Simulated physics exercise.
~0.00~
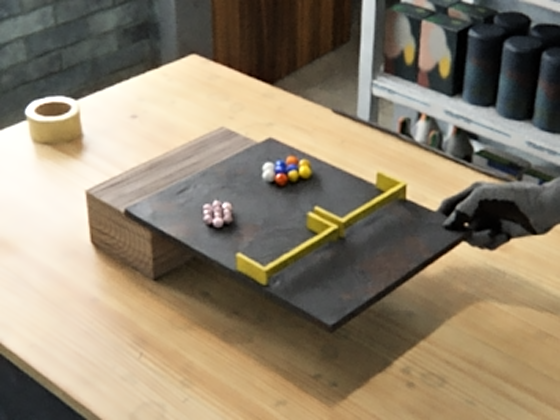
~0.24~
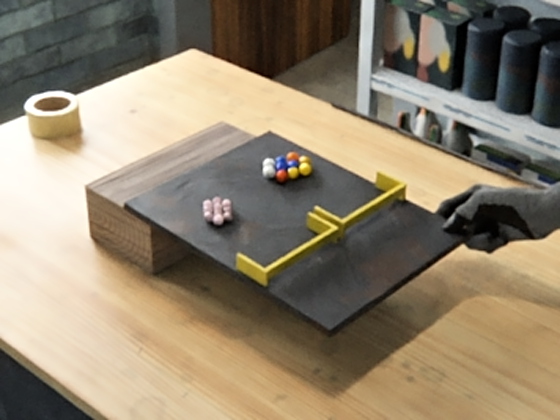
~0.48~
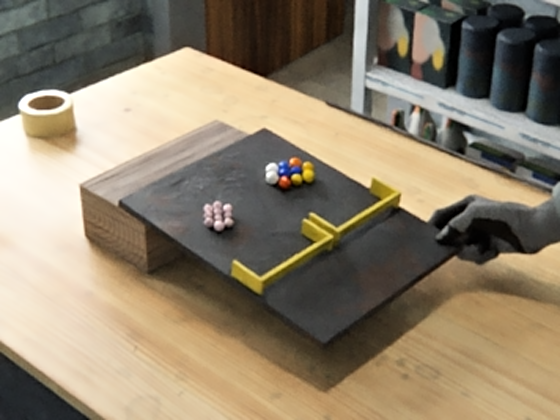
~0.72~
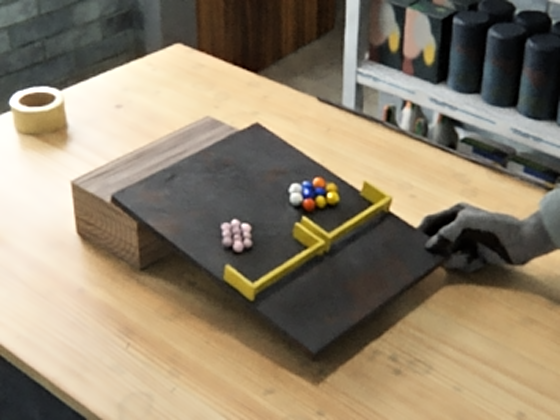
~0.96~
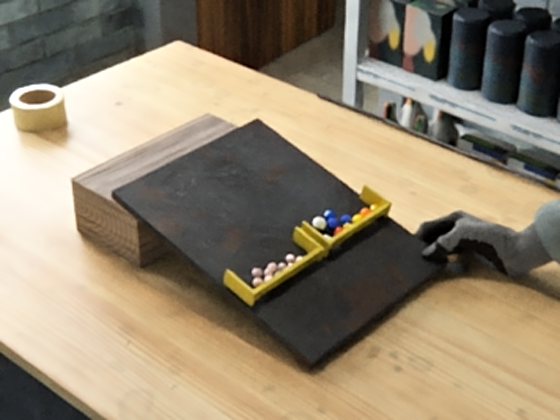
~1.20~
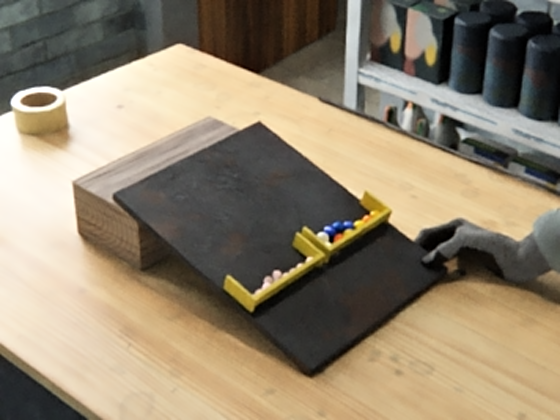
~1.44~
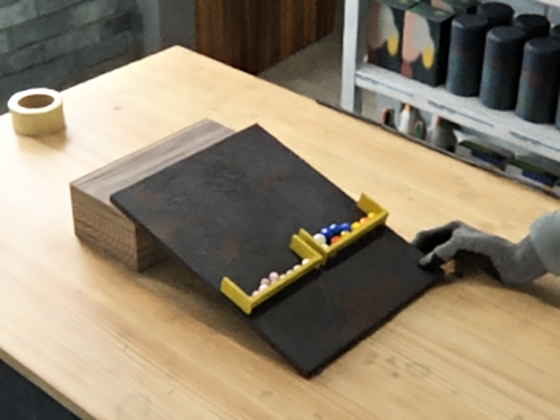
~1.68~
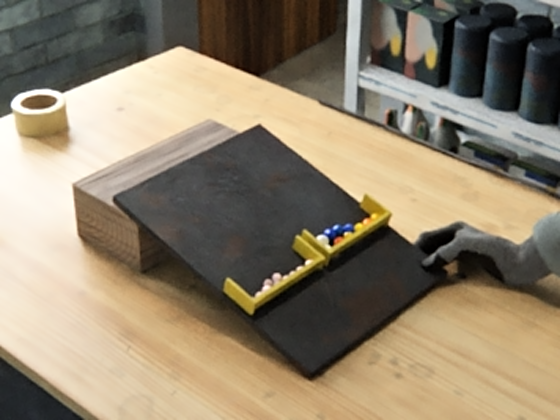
Gloved hand lowering one end of a dark board propped on a wooden block, beads rolling down and collecting behind yellow strips.
